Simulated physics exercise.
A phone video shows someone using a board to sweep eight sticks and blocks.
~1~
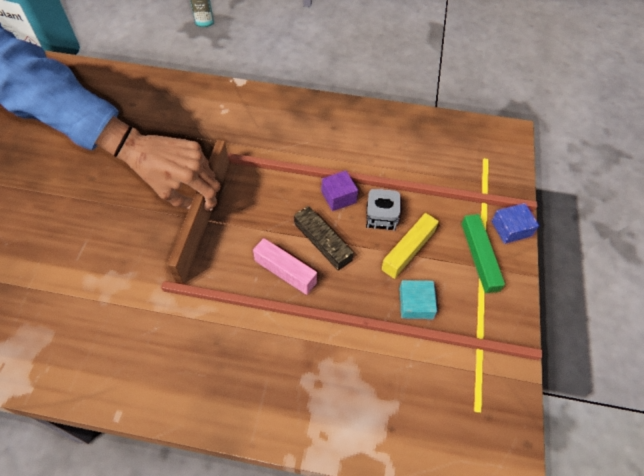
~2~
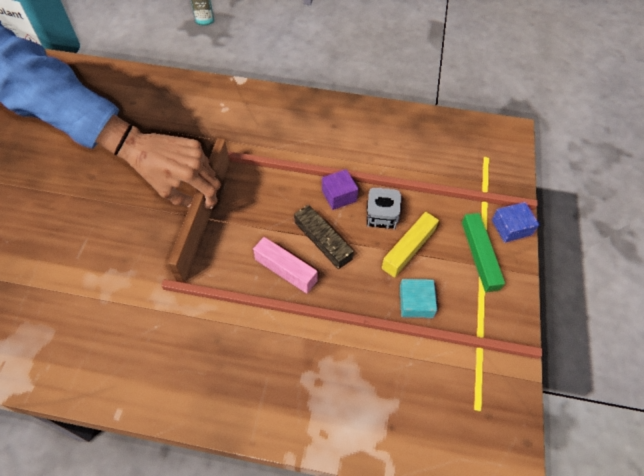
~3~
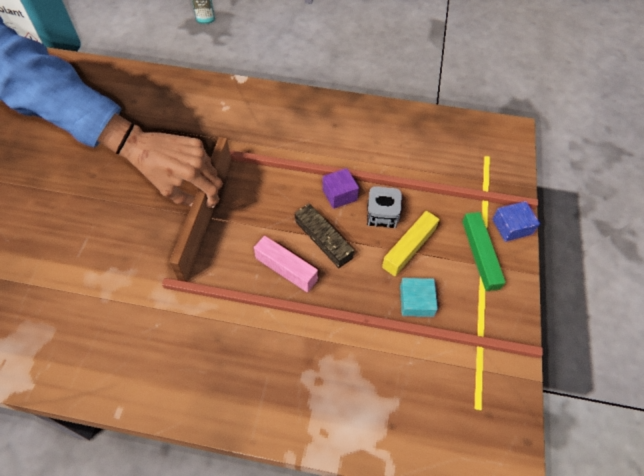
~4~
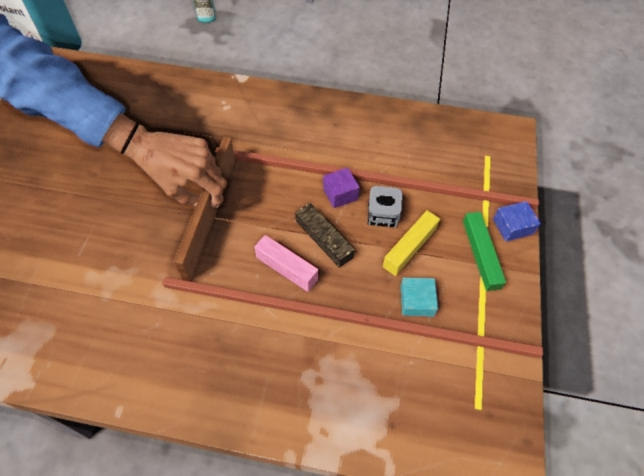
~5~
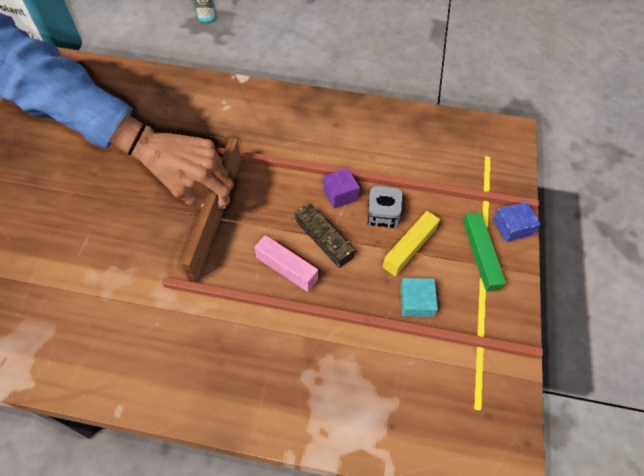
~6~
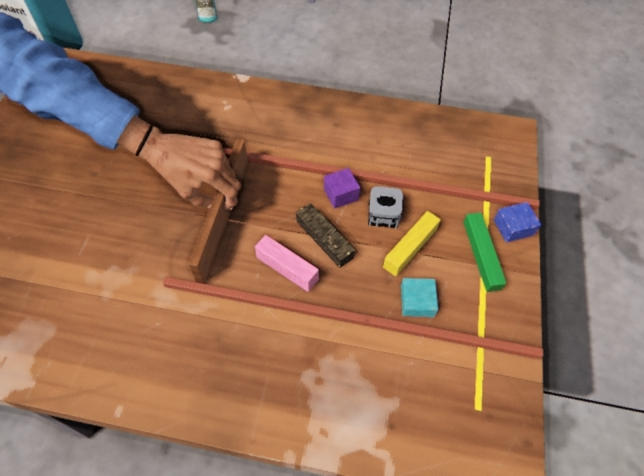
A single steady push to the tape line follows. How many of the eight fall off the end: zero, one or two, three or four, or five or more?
You'd see three or four pieces leave the end and fall.
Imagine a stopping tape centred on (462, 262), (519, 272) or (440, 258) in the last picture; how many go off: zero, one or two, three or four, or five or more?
Taking them in turn, one or two; more than four; 1 or 2.
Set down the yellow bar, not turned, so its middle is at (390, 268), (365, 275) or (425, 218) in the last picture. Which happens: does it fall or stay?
One place at a time, it keeps its place; then it keeps its place; then it goes down.
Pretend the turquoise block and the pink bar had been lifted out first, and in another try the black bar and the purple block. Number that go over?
The counts: 2 and 1.
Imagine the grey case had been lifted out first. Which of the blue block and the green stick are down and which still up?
I'd say the blue block ends up down, while the green stick ends up down.
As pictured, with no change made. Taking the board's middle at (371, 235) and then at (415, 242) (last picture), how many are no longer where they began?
Up to then 6, and up to the other point 8.
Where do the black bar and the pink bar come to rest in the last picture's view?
In the last picture, roughly (510, 269) and (494, 305).
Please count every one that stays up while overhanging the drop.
In total, 1 of them.
A little later, none off yet; blue block at rest near (517, 222); green stick at rest near (484, 251); turquoise block at rest near (419, 298).
Next, none off yet; blue block moving near (522, 223); green stick shifted a little near (496, 252); turquoise block shifted about its own width near (464, 303).
When it is over, the number that fall off is three or four; down, yellow bar, green stick and blue block.
